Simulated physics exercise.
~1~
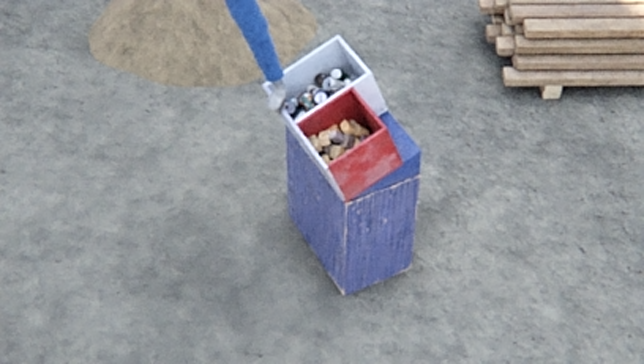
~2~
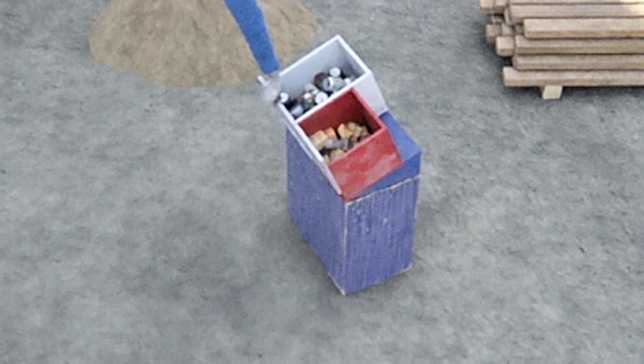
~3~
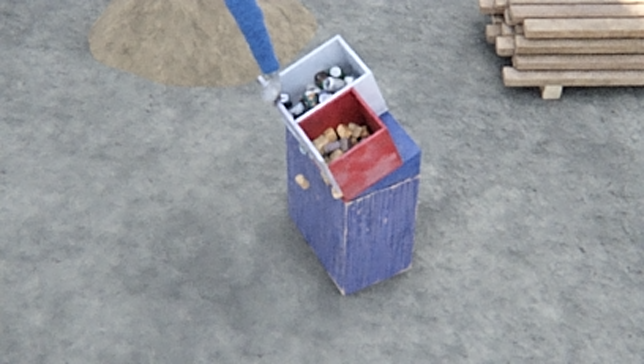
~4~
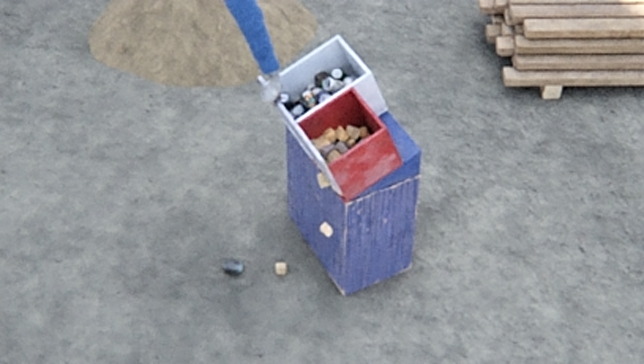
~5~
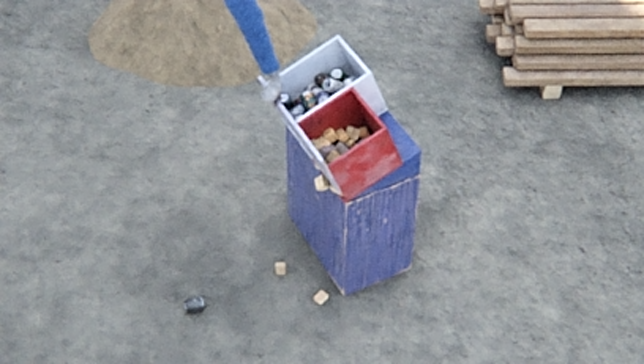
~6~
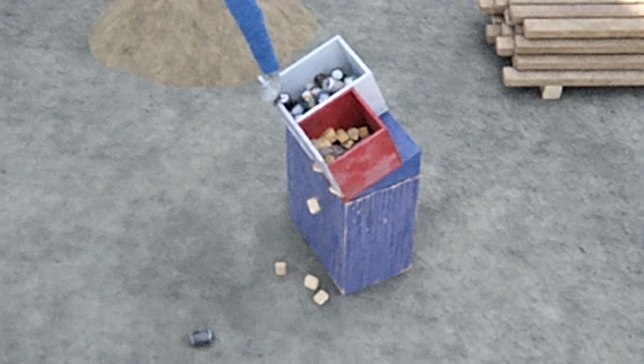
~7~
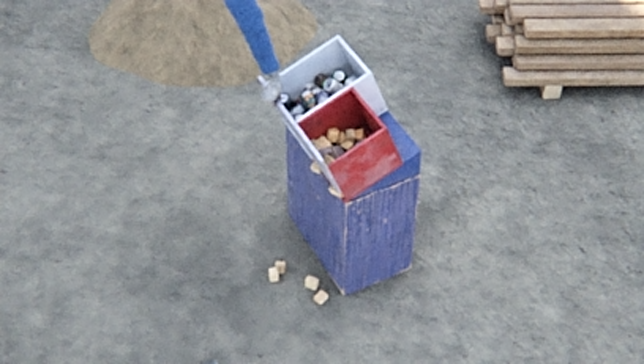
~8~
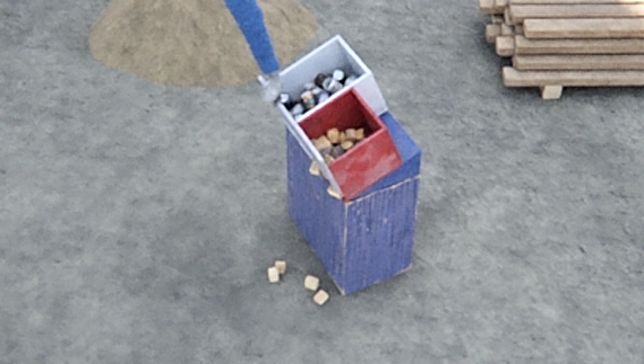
A blue-sleeved arm reaches down from the top to the gate of a white chute holding small dark and silver cans, beside a red chute of timber offcuts. Both sit on a blue block on grey ground, seen from above, with a sand heap behind and stacked planks at upper right. The hand draws the gate up slightly and the contents shift. Offcuts drop down the block's left side, and one can lands and rolls toward the bottom, then disappears from sight. Finally four offcuts lie below, while most pieces remain in the chutes.
